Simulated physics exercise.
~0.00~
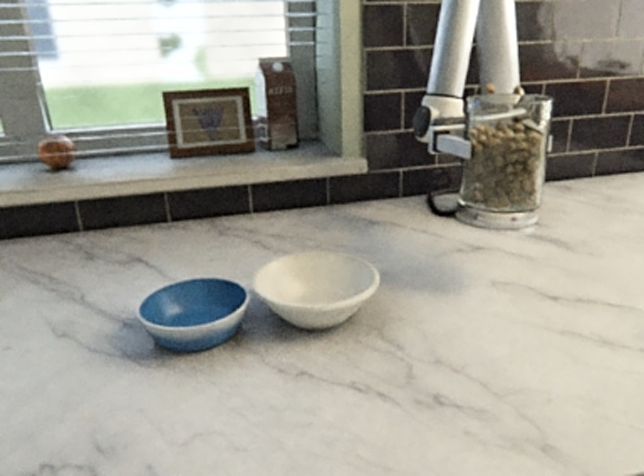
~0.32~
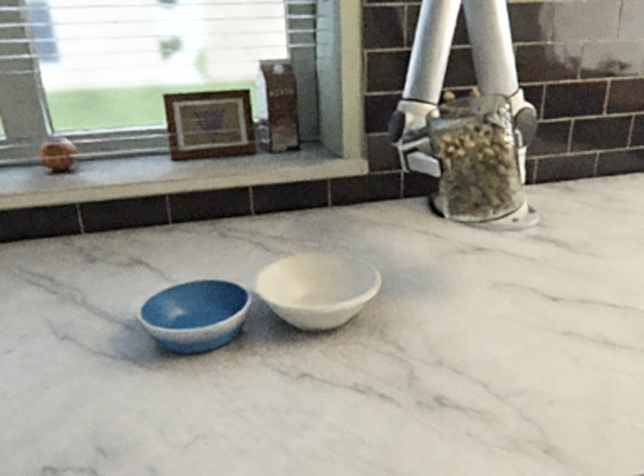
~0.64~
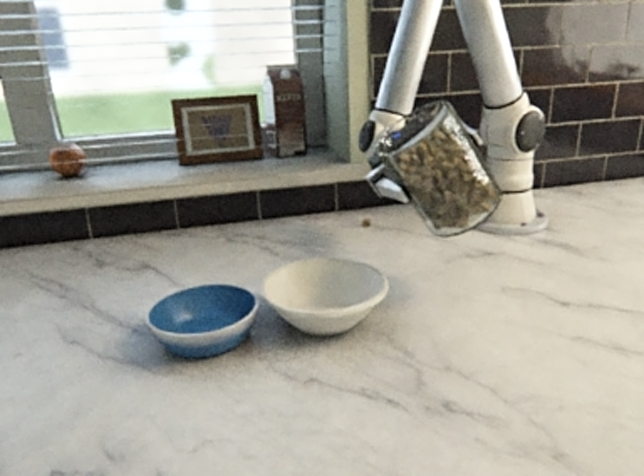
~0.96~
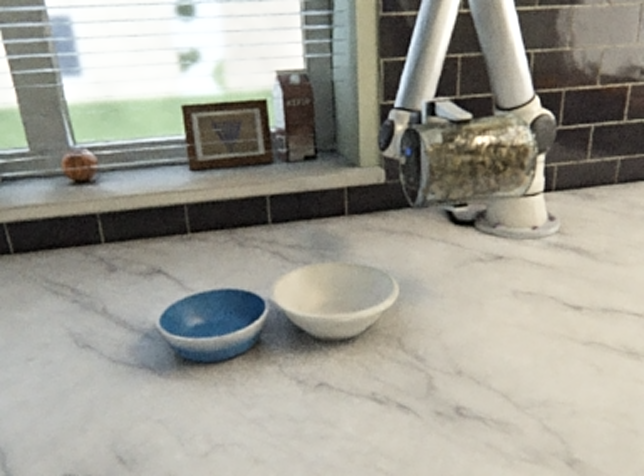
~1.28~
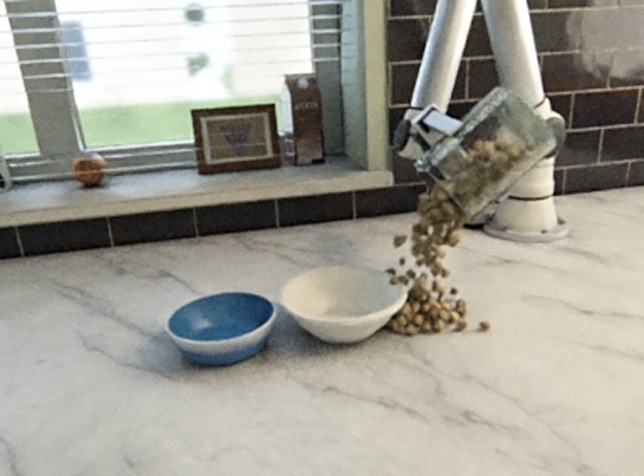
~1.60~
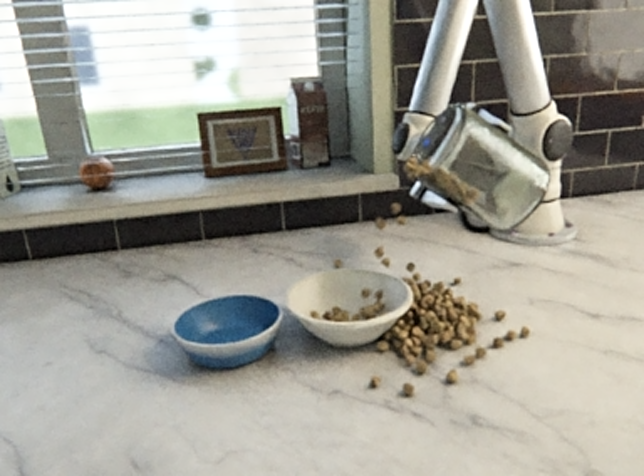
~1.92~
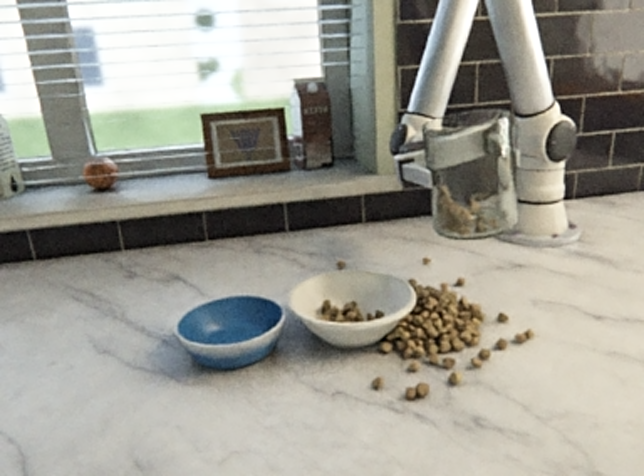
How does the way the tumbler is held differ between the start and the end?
At the start the tumbler is held upright, while at the end it is leaning.
